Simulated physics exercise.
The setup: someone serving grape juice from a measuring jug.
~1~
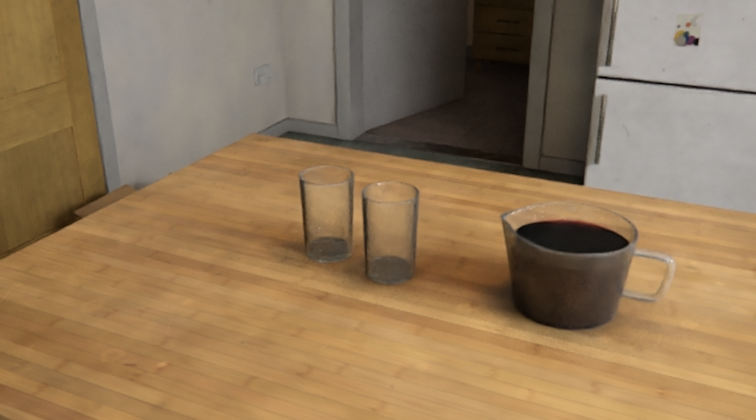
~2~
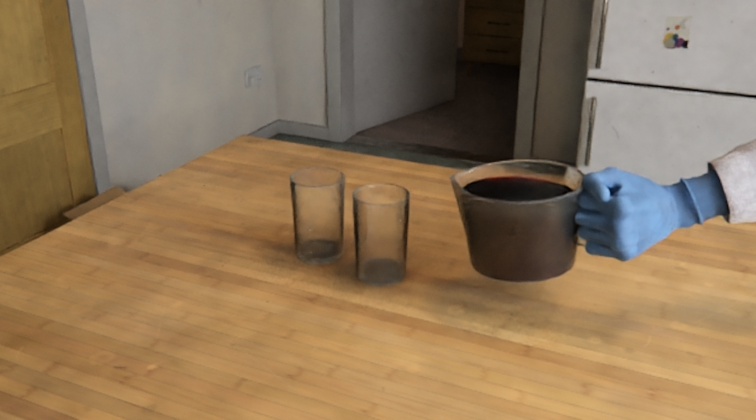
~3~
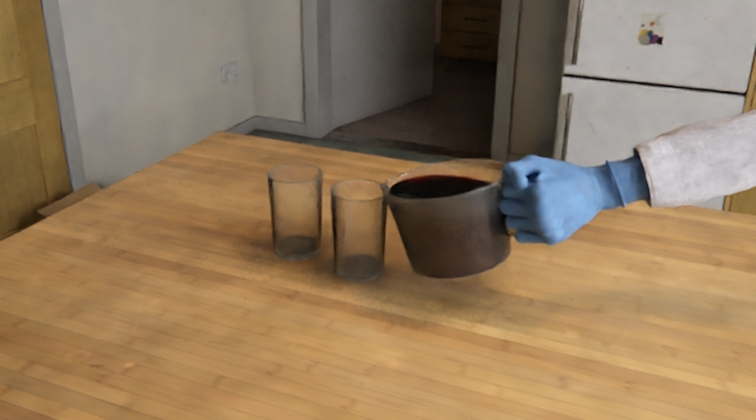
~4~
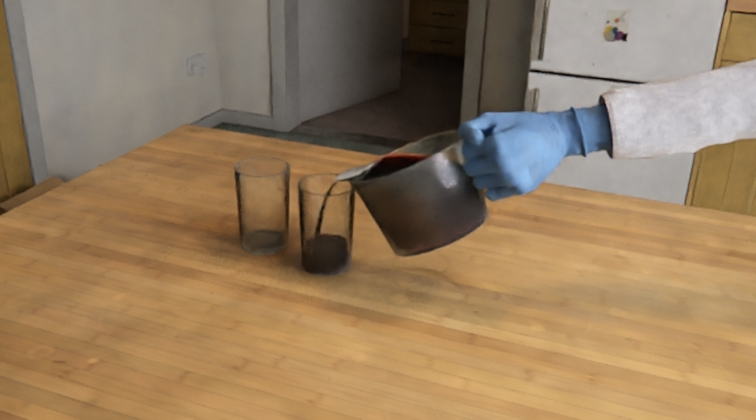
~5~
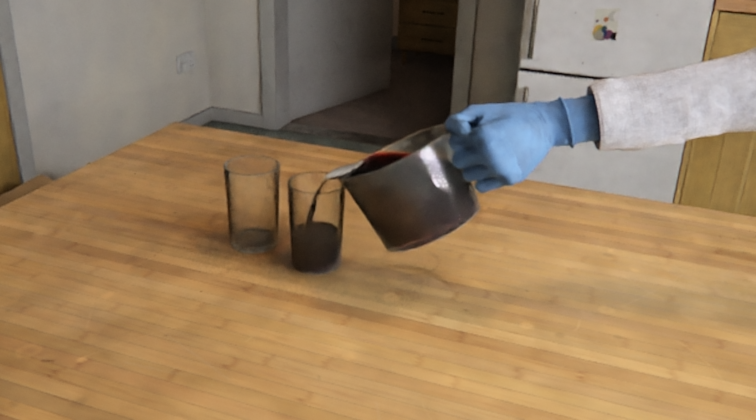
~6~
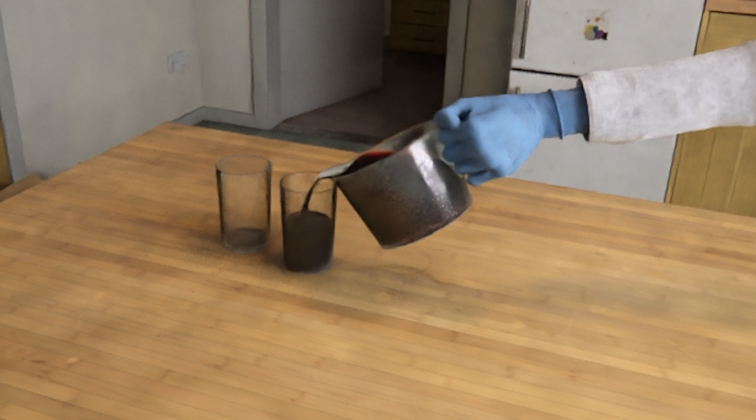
Blue-gloved hand lifting a glass jug of dark juice, moving it left and pouring into the nearer of two empty tumblers.
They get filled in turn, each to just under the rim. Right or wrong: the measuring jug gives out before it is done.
Wrong.
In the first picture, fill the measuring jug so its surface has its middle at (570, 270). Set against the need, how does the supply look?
I'd say it comes up short.
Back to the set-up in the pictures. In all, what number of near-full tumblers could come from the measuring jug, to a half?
About 3.0.
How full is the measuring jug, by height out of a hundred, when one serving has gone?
About 55 per cent.
A moment on, the first is about two thirds full.
Further on, the first is done and the measuring jug has about two thirds of its load.
When it is over, both are full and about a third of the grape juice is over.
